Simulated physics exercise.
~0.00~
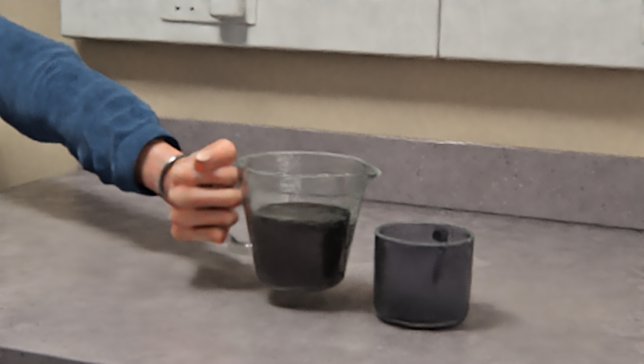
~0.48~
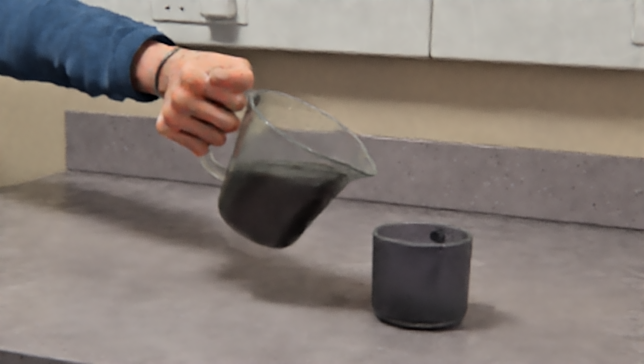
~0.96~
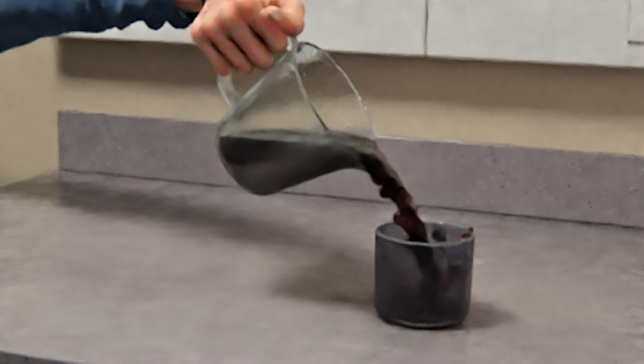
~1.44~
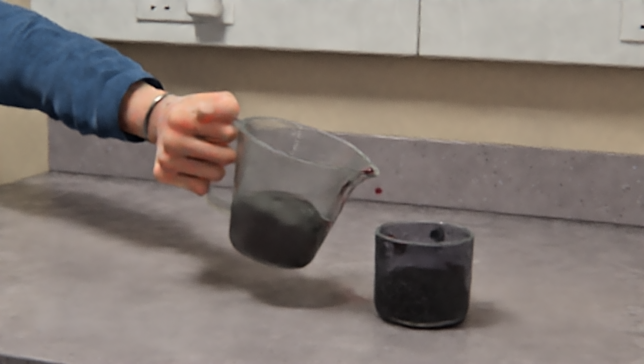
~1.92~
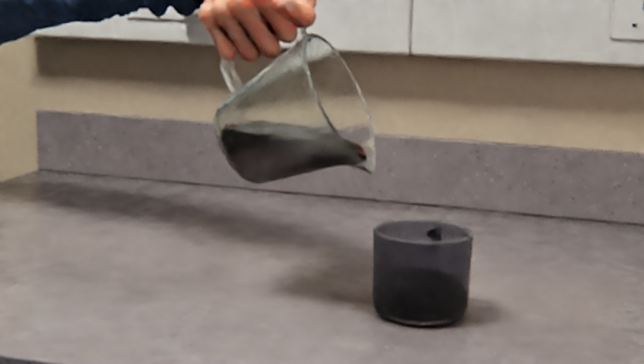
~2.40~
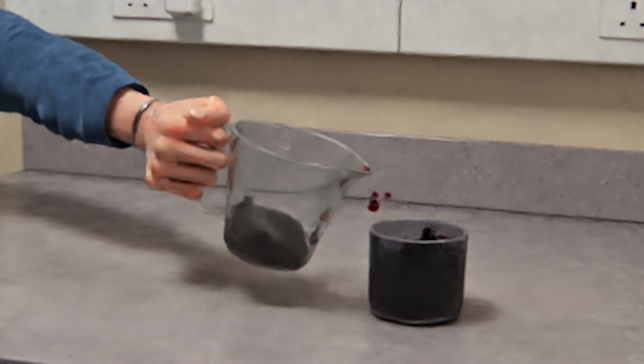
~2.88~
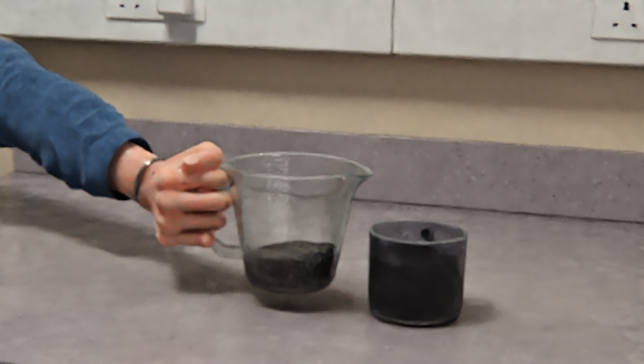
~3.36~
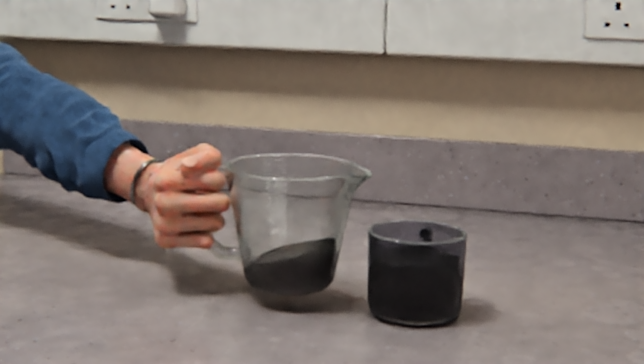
In this clip, a hand tilts a glass measuring jug of dark liquid and pours some into a dark cup on a grey work surface, eases back, tips it again, then lowers the jug upright beside the fuller cup, with some liquid left in it.
